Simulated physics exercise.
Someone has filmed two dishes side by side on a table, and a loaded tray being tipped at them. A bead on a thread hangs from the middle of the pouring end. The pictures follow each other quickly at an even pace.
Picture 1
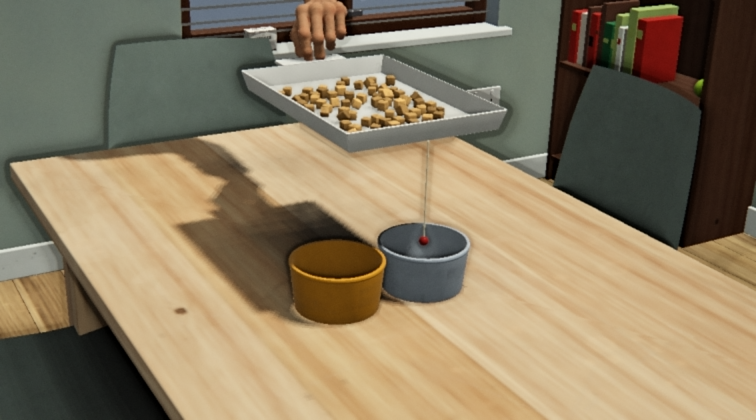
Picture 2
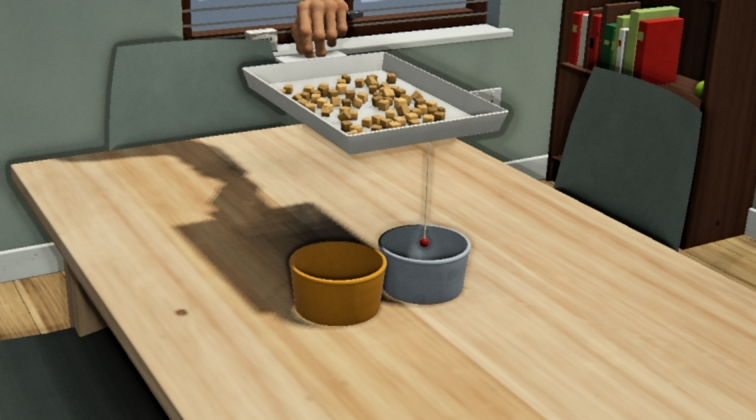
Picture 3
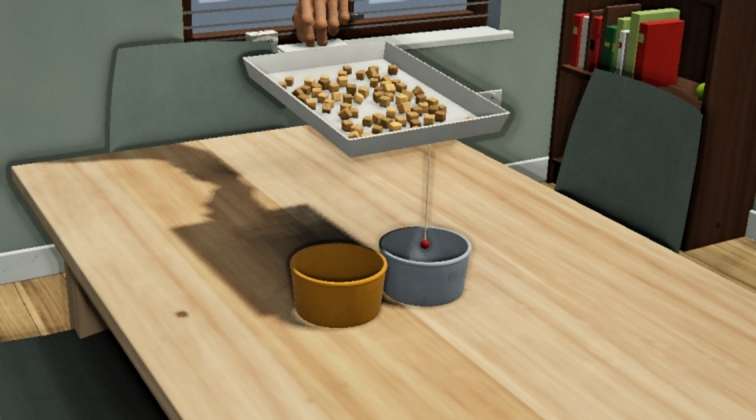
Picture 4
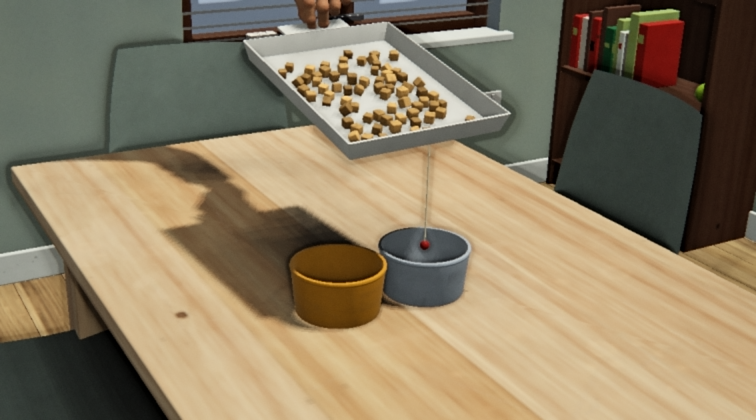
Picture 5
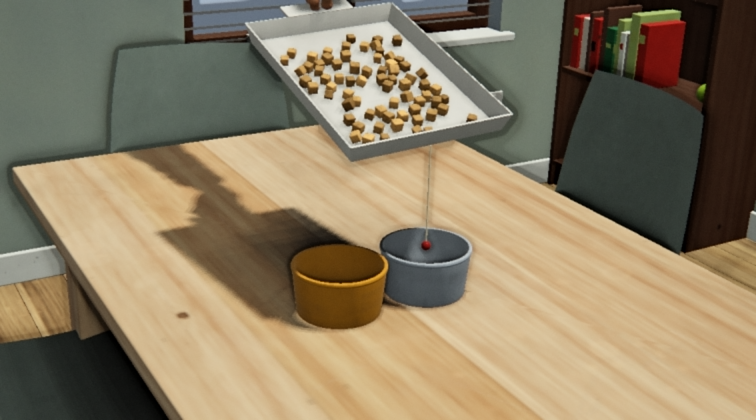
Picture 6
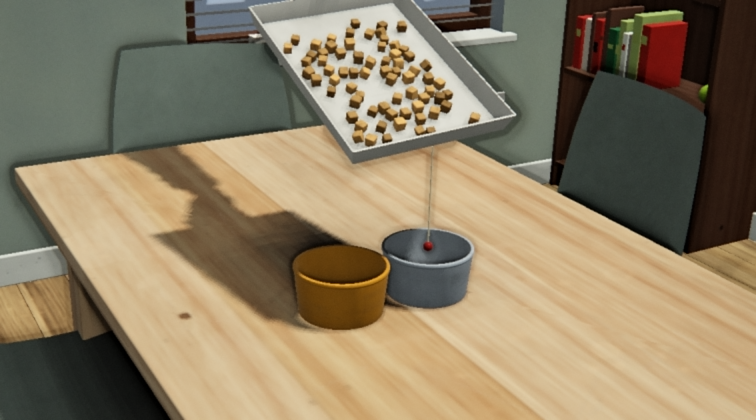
A pale grey tray of small tan wooden cubes, with a hand at its far edge, hangs above a light wooden table, seen from slightly above in a room with grey-green walls. An orange dish sits left of a blue-grey one, a red bead hanging on a thread over the latter, with dark chairs and a bookshelf behind. The tray's far side rises steadily, hiding the hand, and a few cubes shift, while the view barely drifts.
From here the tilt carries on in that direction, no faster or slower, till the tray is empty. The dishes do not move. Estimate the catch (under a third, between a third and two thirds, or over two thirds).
Together they catch under a third.
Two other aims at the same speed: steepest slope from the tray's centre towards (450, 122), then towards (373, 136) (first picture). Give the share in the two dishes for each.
About 10 and 20 per cent.
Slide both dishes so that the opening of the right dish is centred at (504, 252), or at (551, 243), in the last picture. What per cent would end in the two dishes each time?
About 20 and 10 per cent.
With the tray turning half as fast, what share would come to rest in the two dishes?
About 0 per cent.
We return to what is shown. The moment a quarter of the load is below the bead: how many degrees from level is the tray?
At some 120 degrees.
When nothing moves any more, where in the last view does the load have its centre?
Roughly at (435, 347).
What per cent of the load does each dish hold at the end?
For the left dish some 0 %, for the right dish some 0 %.
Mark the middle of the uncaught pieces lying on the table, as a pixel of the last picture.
Near (437, 347).
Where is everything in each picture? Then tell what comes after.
The first frame shows corners of the pouring end at (350, 131) and (499, 109), level; middle of the load at (377, 102), small wooden cubes; left dish at (359, 296); right dish at (447, 276); bead on its thread at (424, 241).
The second frame shows corners of the pouring end at (351, 133) and (500, 110), level; middle of the load at (378, 102).
The third frame shows corners of the pouring end at (352, 137) and (502, 112), tipped barely, lowest at the left corner; middle of the load at (379, 97).
The fourth frame shows corners of the pouring end at (352, 140) and (502, 112), tipped a little, lowest at the left corner; middle of the load at (379, 89).
The fifth frame shows corners of the pouring end at (354, 143) and (505, 112), tipped clearly, lowest at the left corner; middle of the load at (382, 80).
The sixth frame shows corners of the pouring end at (356, 147) and (508, 112), tipped clearly, lowest at the left corner; middle of the load at (385, 72), a small part on the move; left dish at (363, 302); right dish at (451, 281).
Soon, tray tipped steeply; all on the tray.
A while on, tray tipped past a quarter turn; most on the tray; a small part outside both; a stray few in the air.
Towards the end, tray tipped past a quarter turn; a stray few in the left dish; nearly all outside both.
Finally, tray tipped past a quarter turn; a stray few in the left dish; none in the right dish; nearly all outside both.
